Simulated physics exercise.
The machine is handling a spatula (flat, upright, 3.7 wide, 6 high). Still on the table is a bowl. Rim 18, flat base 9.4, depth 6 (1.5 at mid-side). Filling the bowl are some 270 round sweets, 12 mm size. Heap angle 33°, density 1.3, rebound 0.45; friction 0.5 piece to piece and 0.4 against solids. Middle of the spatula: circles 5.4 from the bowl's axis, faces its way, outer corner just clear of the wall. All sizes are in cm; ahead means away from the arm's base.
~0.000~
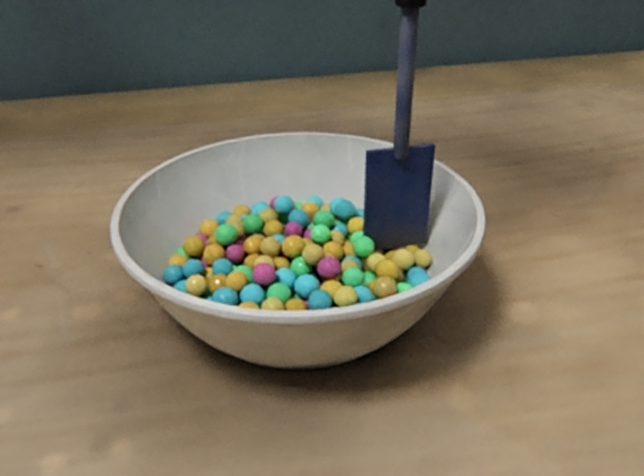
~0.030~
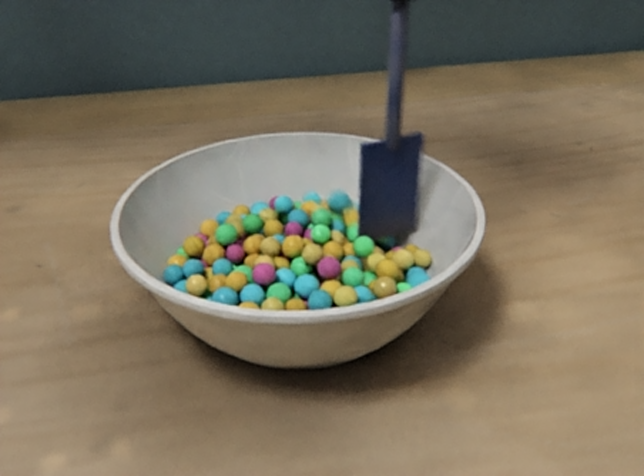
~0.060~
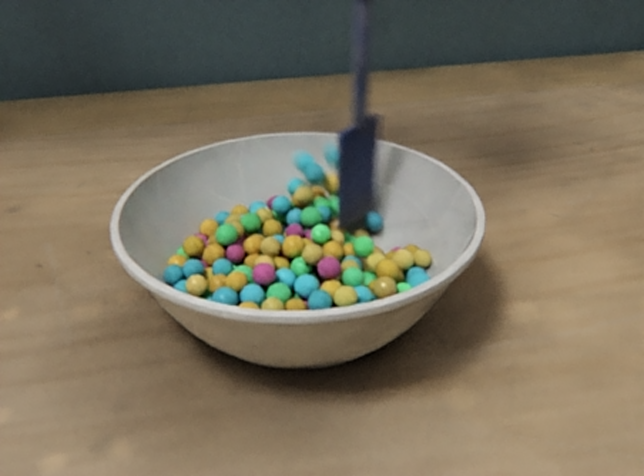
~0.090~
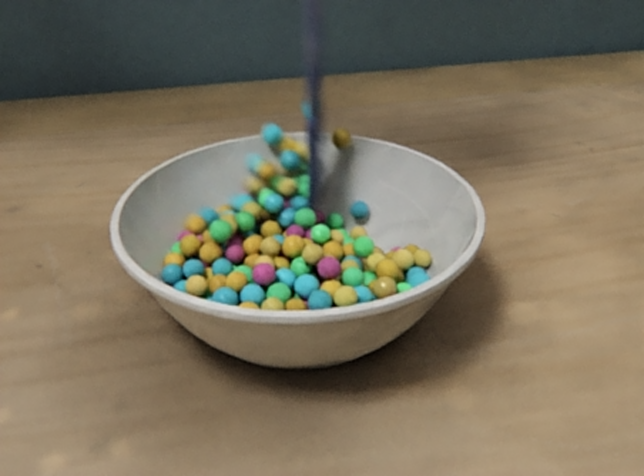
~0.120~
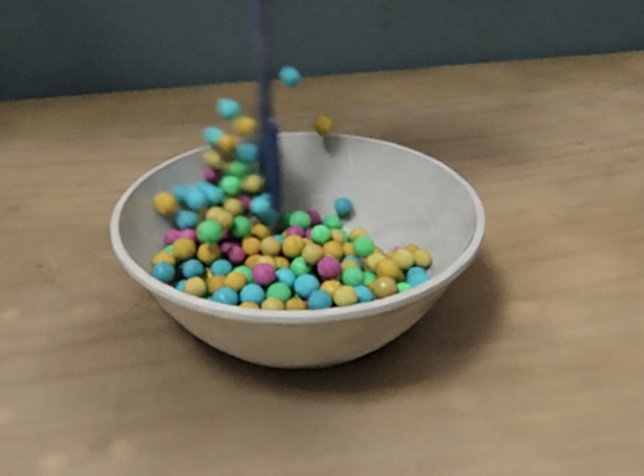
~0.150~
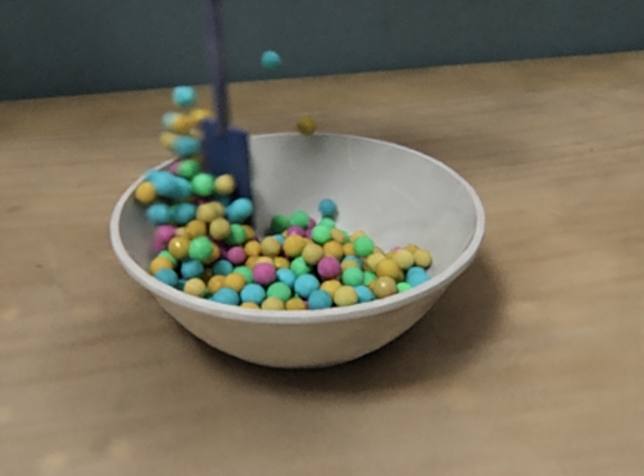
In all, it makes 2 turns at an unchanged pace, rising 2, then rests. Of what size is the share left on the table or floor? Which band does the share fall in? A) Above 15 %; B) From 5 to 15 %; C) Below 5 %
Above 15 %.
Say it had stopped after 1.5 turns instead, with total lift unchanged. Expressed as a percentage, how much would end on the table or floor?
I'd expect around 20 per cent.
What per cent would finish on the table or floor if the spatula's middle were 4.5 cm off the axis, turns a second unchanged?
In that case some 30 per cent.
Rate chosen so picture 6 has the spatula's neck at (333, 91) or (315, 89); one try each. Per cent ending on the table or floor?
Near 5 in a hundred for the first and near 5 in a hundred for the second.
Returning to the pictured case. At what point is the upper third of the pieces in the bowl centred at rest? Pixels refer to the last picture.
Somewhere close to (305, 271).
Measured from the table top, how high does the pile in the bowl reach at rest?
I'd say close to 4.0 centimetres.
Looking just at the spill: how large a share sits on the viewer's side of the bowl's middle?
Close to 60 in a hundred.
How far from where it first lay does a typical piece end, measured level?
3 centimetres.
After 0.39 s, 356° round, highest piece 9 above the table; 211 in the bowl, 34 on the table or floor, 23 in flight or on the tool.
After 0.62 s, 226° round, highest piece 6 above the table; 198 in the bowl, 69 on the table or floor, 1 in flight or on the tool.
After 0.94 s, 0° round, highest piece 4 above the table; 198 in the bowl, 70 on the table or floor.
After 1.64 s, 0° round, highest piece 4 above the table; 198 in the bowl, 70 on the table or floor.
At rest, 198 in the bowl, 70 on the table or floor. That is 26 % on the table or floor.
